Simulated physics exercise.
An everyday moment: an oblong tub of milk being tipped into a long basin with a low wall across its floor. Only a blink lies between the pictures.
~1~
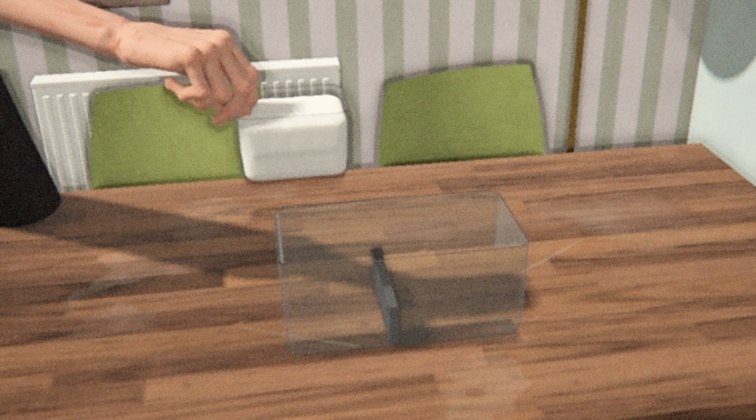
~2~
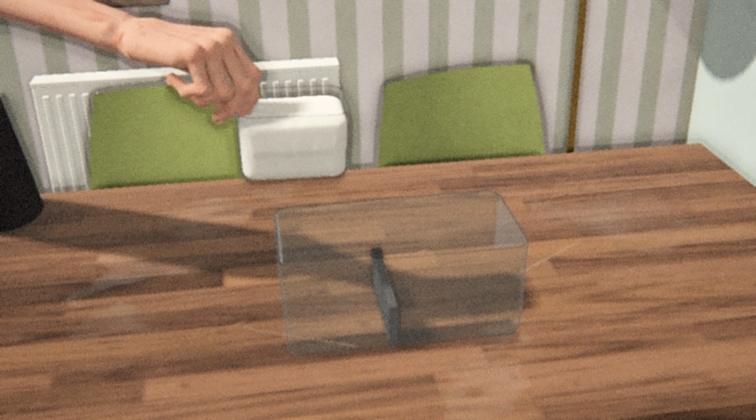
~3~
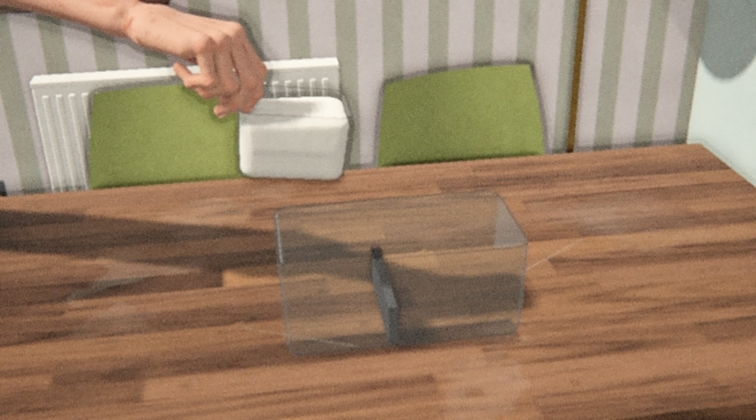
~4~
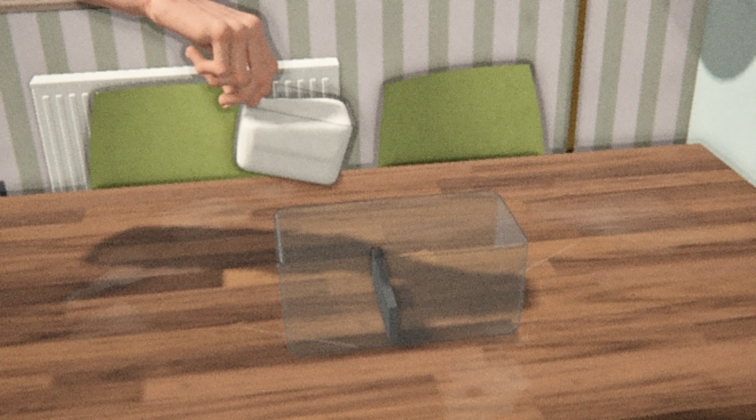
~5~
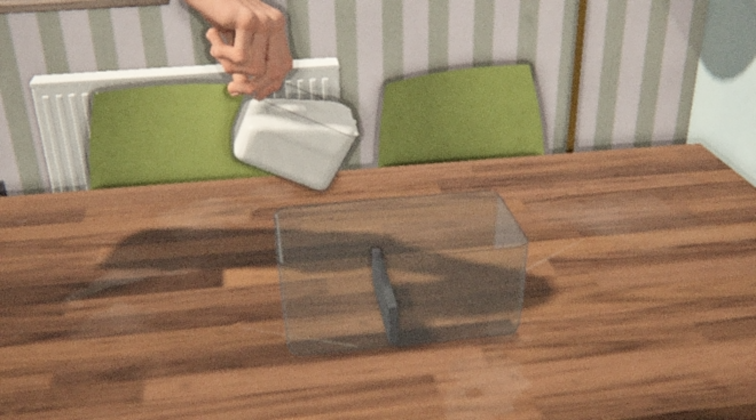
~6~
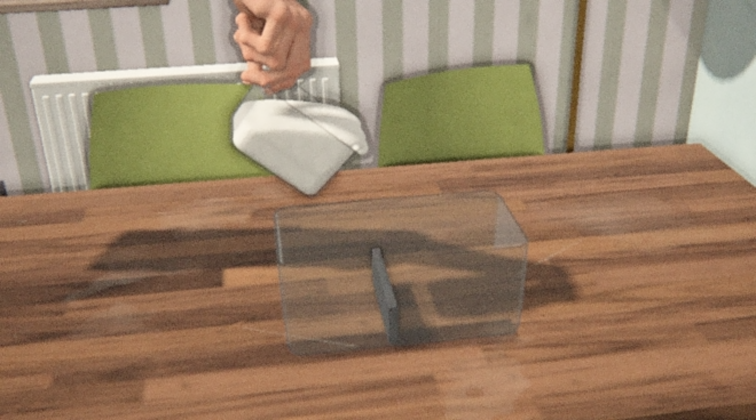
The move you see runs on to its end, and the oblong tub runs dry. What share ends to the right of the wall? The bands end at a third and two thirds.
In the end from a third to two thirds is right of the wall.
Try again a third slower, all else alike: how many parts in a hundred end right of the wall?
It comes to 70 per cent or so.
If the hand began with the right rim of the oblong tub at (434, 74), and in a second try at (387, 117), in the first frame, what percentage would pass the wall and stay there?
Roughly 90 per cent, and 90 per cent.
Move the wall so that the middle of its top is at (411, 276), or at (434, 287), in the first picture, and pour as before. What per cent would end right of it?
About 20 and 20 per cent.
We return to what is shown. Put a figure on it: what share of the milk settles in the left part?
Roughly 45 in a hundred.
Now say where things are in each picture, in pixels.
It leans 0°; its right rim is at (345, 99); the milk meets the walls at (238, 113) and (343, 107); the long basin's rim runs from (277, 238) to (513, 217); the wall's top is at (385, 277), in the first frame.
It leans 2°; its right rim is at (345, 101); the milk meets the walls at (238, 113) and (342, 107), in the second frame.
It leans 7°; its right rim is at (348, 106); the milk meets the walls at (240, 111) and (345, 109), in the third frame.
It leans 16°; its right rim is at (351, 114); the milk meets the walls at (242, 111) and (349, 111), in the fourth frame.
It leans 27°; its right rim is at (353, 125); the milk meets the walls at (240, 119) and (351, 117); 2 per cent is over the edge, in the fifth frame.
It leans 41°; its right rim is at (353, 139); the milk meets the walls at (238, 117) and (346, 127); 7 per cent is over the edge, in the sixth frame.
A moment on, the oblong tub is tipped right over and 14 per cent is still to pour, 8 is left of the wall and 42 right of it.
Next, the oblong tub is tipped right over and 1 per cent is still to pour, 36 is left of the wall and 58 right of it.
Then the oblong tub is tipped right over and 0 per cent is still to pour, 43 is left of the wall and 54 right of it.
Later the oblong tub is tipped right over and 0 per cent is still to pour, 43 is left of the wall and 55 right of it.
At rest 43 per cent lies left of the wall, 56 right of it and 2 outside.
